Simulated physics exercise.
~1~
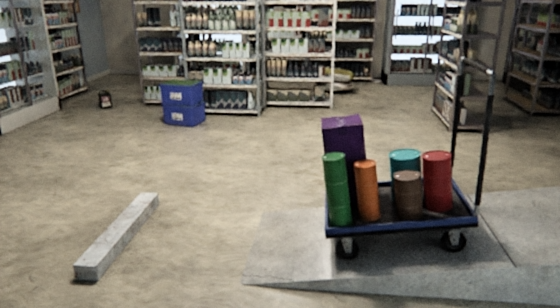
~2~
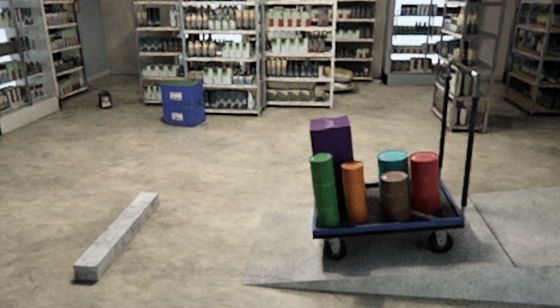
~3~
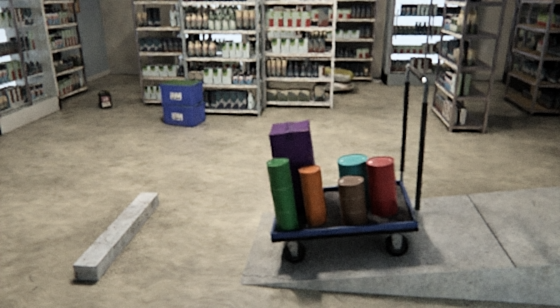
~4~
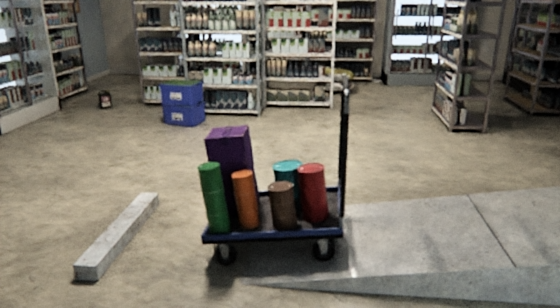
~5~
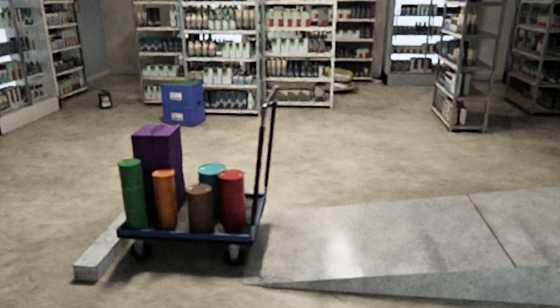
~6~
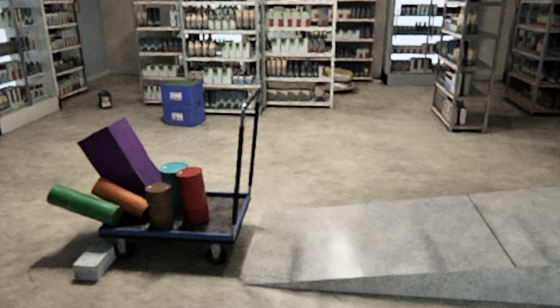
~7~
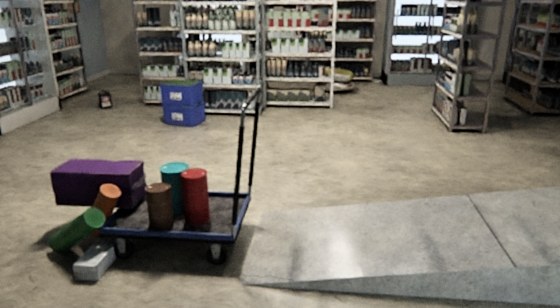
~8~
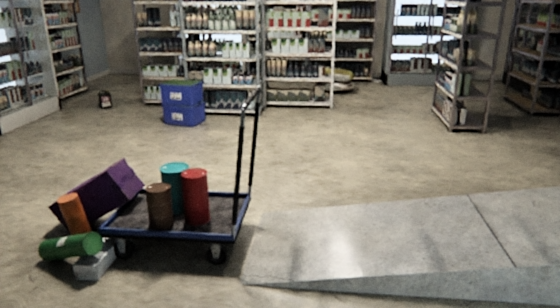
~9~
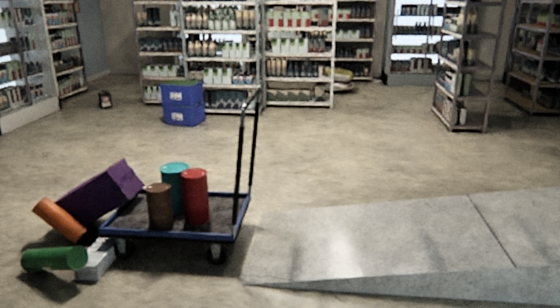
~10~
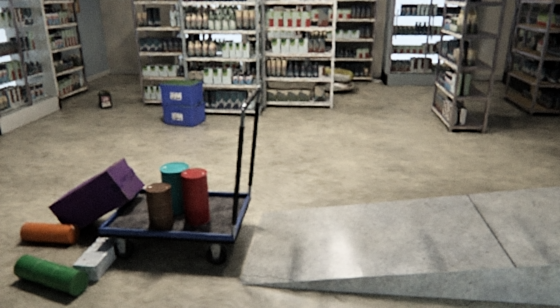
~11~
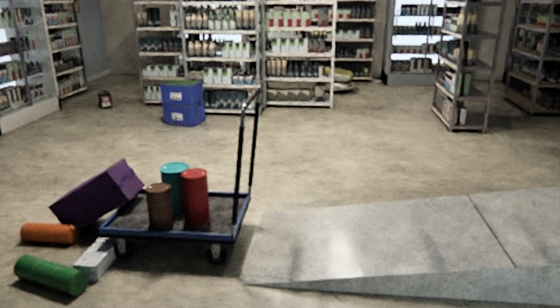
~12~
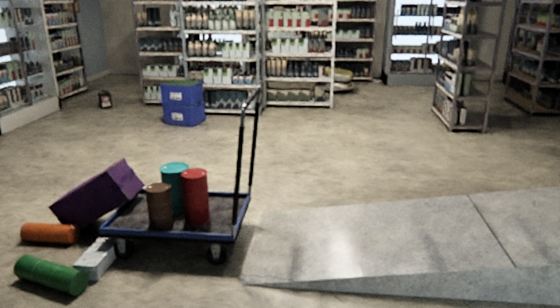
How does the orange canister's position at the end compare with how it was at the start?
At the start it stands on the trolley, leaning slightly with the slope of the ramp. By the end it is lying on its side on the floor at the left.
Loaded trolley rolling left down ramp into kerb, spilling purple box, green and orange canisters, while three others stay aboard.
